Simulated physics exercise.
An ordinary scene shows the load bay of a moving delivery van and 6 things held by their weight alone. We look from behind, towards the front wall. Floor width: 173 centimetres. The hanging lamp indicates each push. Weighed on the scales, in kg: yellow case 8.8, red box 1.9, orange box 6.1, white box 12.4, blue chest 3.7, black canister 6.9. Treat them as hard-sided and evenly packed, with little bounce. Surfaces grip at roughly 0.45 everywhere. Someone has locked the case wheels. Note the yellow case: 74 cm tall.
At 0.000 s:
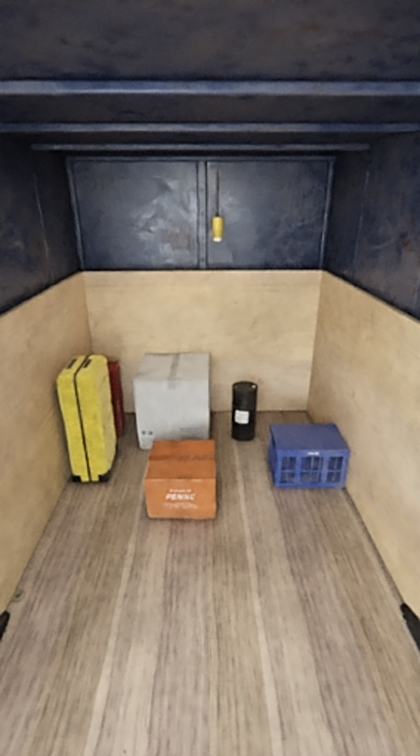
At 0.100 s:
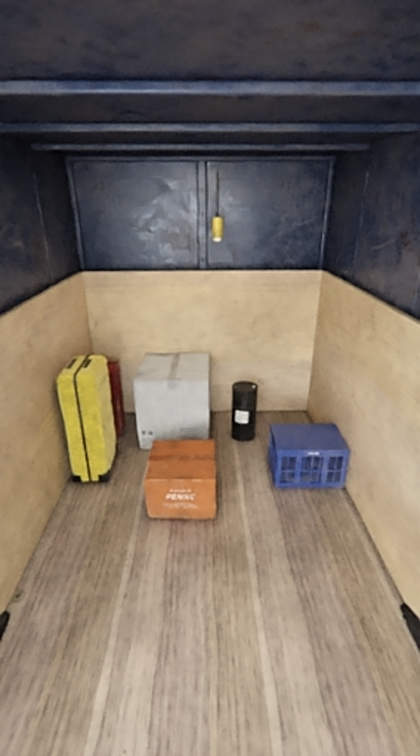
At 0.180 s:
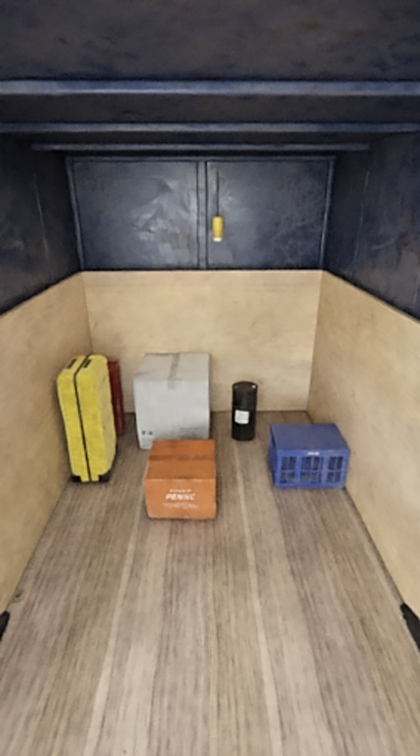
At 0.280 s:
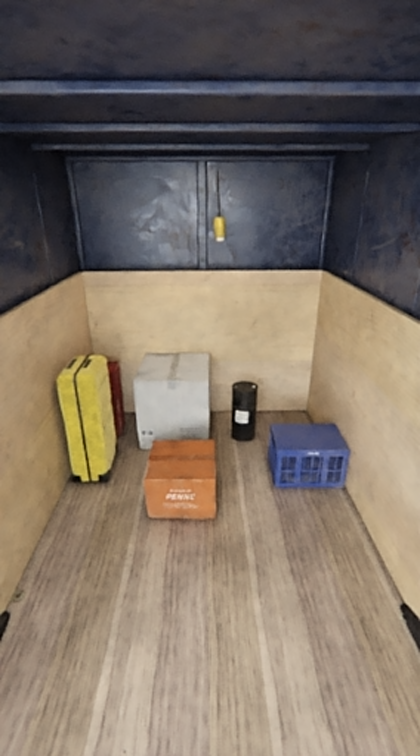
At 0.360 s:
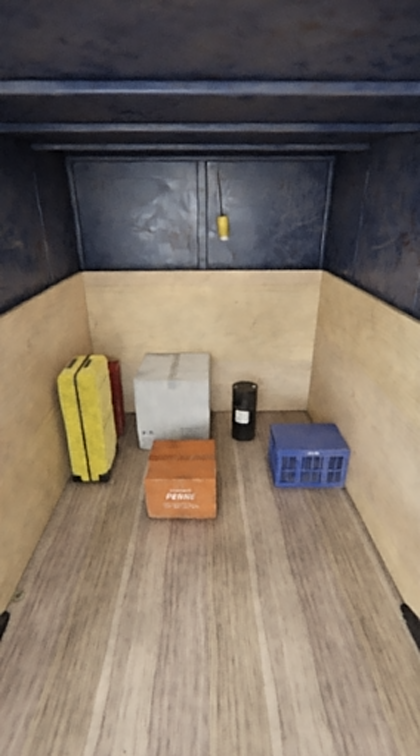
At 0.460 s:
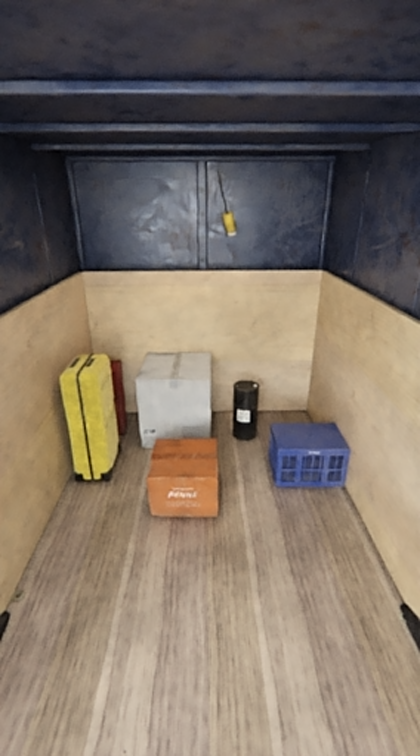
The yellow lamp hanging over the boxes and yellow case swung gradually to the right, and then the white and orange boxes shifted very slightly while everything else on the wooden floor stayed put.
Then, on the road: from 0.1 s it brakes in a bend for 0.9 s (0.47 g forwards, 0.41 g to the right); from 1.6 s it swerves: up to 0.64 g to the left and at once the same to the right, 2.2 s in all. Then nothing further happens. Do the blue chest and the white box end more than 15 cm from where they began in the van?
The blue chest stays within the limit; the white box clears the limit.
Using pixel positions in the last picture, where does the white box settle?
It comes to a stop close to (237, 398).
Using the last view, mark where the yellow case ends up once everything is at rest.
Resting point, approx. (167, 401) px.
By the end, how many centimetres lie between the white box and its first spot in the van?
46 cm.
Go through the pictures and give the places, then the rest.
The first frame shows no push; blue chest (306, 454); white box (176, 399).
The second frame shows no push; orange box (183, 477); black canister (244, 411).
The third frame shows push 0.15 g forwards, 0.13 g right; yellow case (90, 418).
The fourth frame shows push 0.34 g forwards, 0.30 g right; orange box (183, 477); black canister (244, 411).
The fifth frame shows push 0.47 g forwards, 0.41 g right; yellow case (90, 418).
The sixth frame shows push 0.47 g forwards, 0.41 g right; blue chest (306, 454); white box (178, 398) slid 2 cm.
After 0.86 s, push 0.26 g forwards, 0.23 g right; white box slid 5 cm near (182, 397); yellow case slid 25 cm; orange box slid 26 cm.
After 2.36 s, push 0.40 g left; blue chest slid 6 cm near (296, 454); white box slid 3 cm near (178, 397); red box leaning 23°.
After 3.46 s, push 0.40 g right; white box slid 23 cm near (206, 398); blue chest slid 3 cm near (301, 454); yellow case leaning 17°.
At rest (4.4 s), tipped over in the van, yellow case and red box; not toppled but over 15 cm from the start, orange box, white box and black canister; the last one in place, give or take 15 cm. In the last view, blue chest near (306, 454), white box near (237, 398).
